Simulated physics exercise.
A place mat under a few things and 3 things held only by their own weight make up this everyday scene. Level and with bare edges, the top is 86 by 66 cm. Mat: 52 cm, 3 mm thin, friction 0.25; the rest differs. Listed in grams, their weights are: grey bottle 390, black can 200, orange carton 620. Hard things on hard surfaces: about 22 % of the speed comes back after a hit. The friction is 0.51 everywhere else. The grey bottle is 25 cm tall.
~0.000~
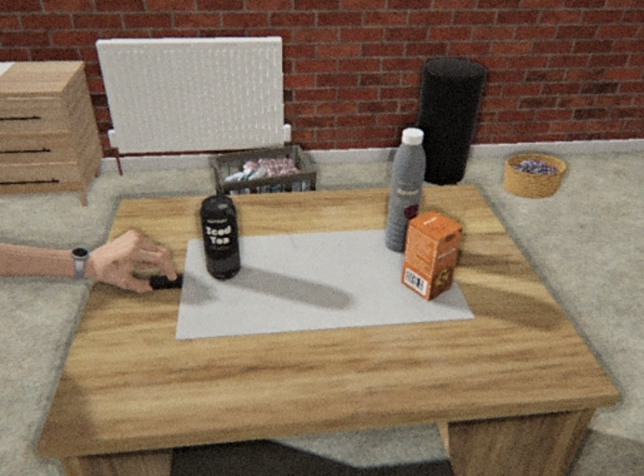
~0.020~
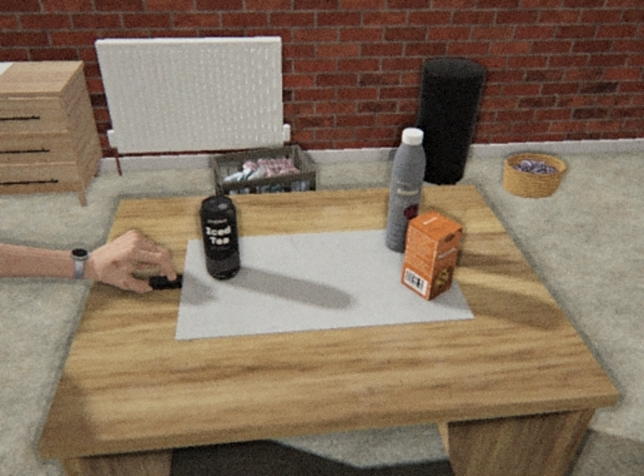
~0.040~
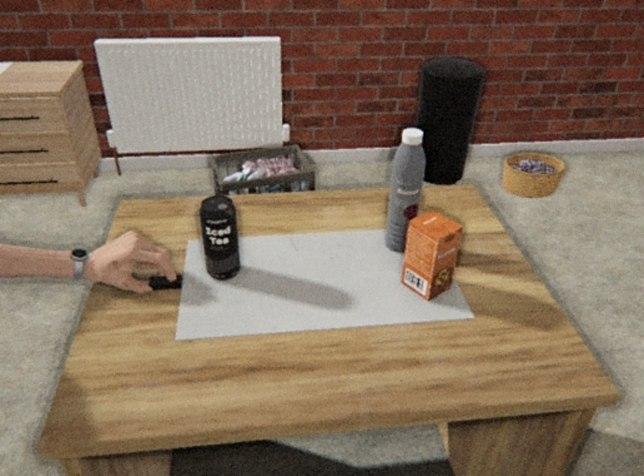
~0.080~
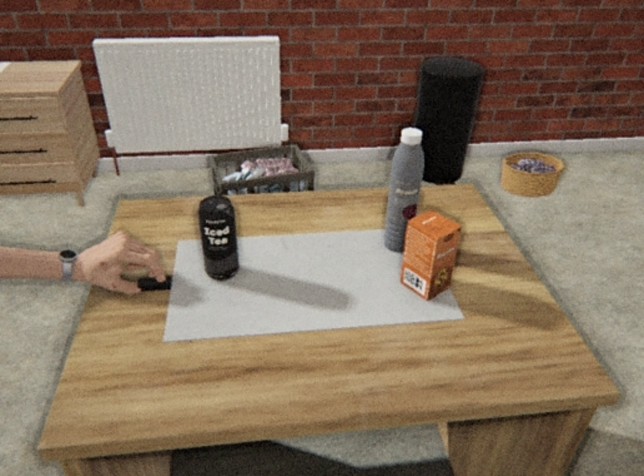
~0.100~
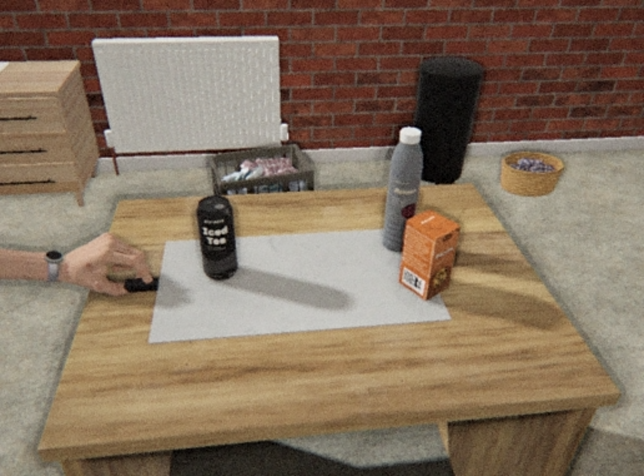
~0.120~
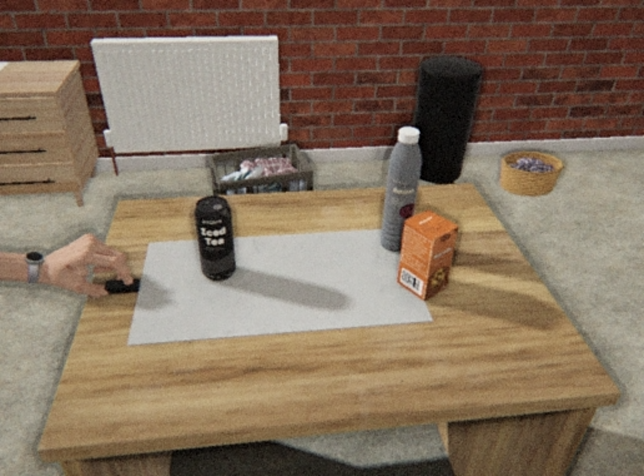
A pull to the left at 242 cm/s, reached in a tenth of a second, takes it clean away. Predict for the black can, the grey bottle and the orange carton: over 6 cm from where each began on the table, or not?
Black can - over, grey bottle - not over, orange carton - not over.
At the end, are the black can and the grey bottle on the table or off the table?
Once it settles, the black can has gone out of bounds; as for the grey bottle, it keeps within bounds.
Around 0.32 s, mat pulled 56 cm; black can at 3° to upright near (167, 243); grey bottle at 8° to upright near (385, 193); orange carton shifted 2 cm near (421, 258).
Around 0.72 s, mat pulled 102 cm; black can on its side near (91, 259); grey bottle at 6° to upright near (401, 193); orange carton shifted 2 cm near (420, 257).
Around 1.22 s, mat pulled 102 cm; black can now off the table; grey bottle shifted 2 cm near (396, 193); orange carton shifted 2 cm near (420, 257).
Finally (2.2 s), off the table, black can; the other 2 still in place (within 6 cm). Final places as that camera would see them, grey bottle near (394, 194).
